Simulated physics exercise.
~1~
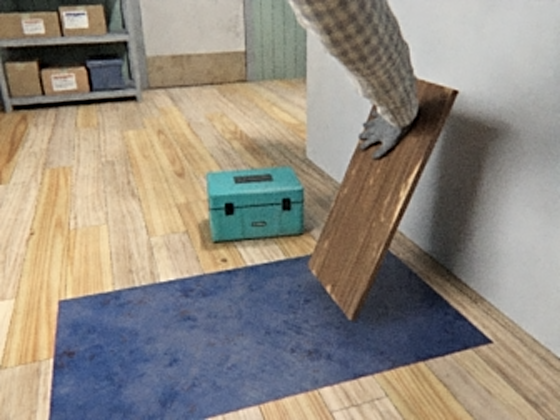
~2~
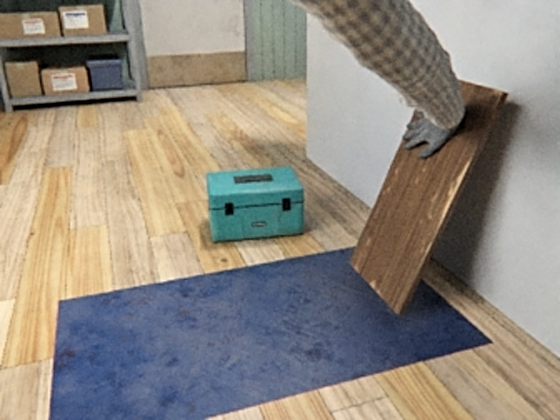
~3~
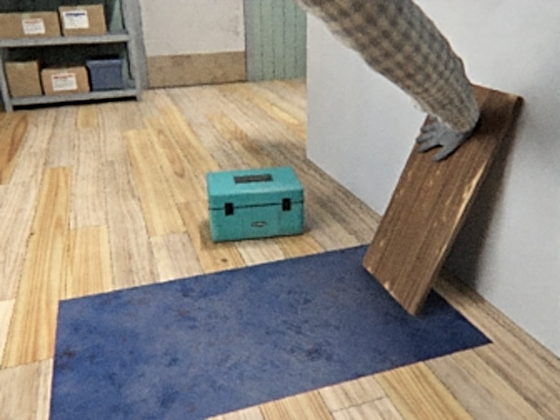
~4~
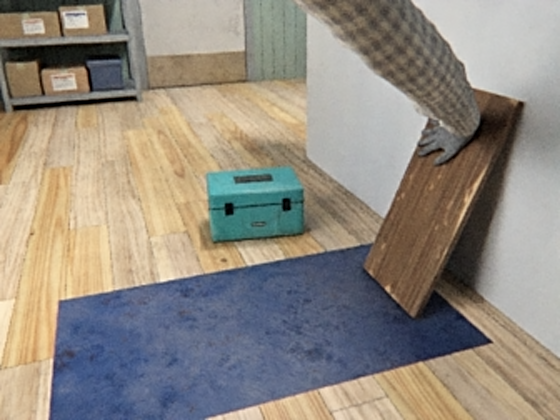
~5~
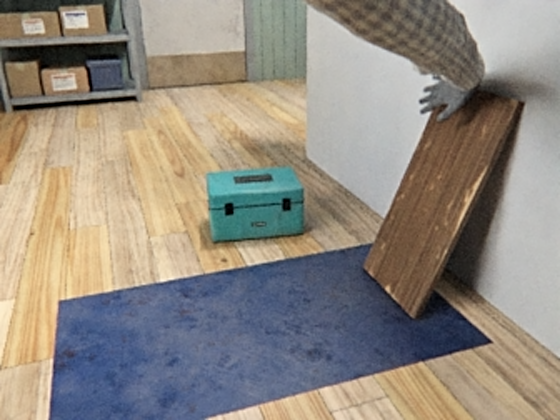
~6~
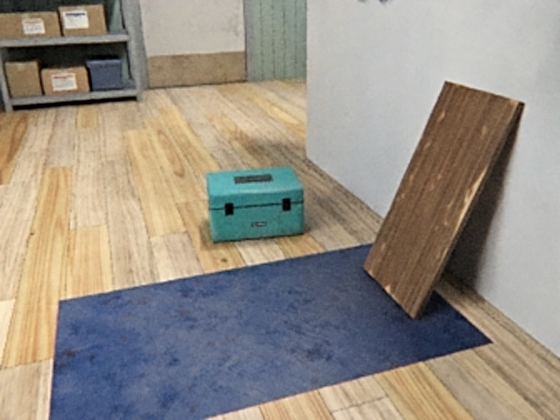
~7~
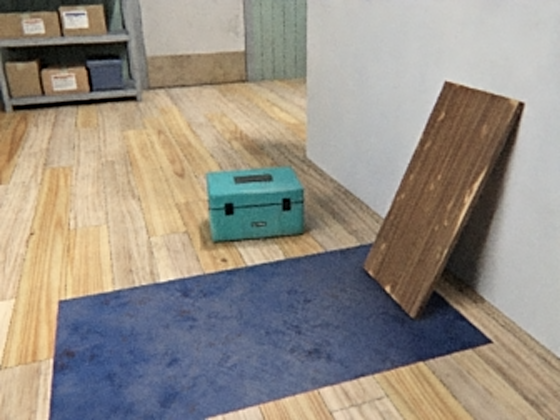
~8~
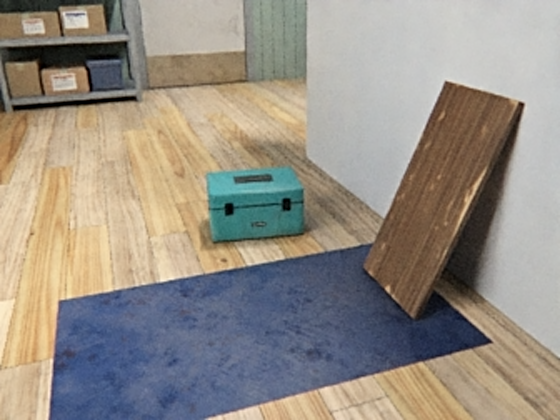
A brown board is leaned against the wall by a gloved hand and stays up.
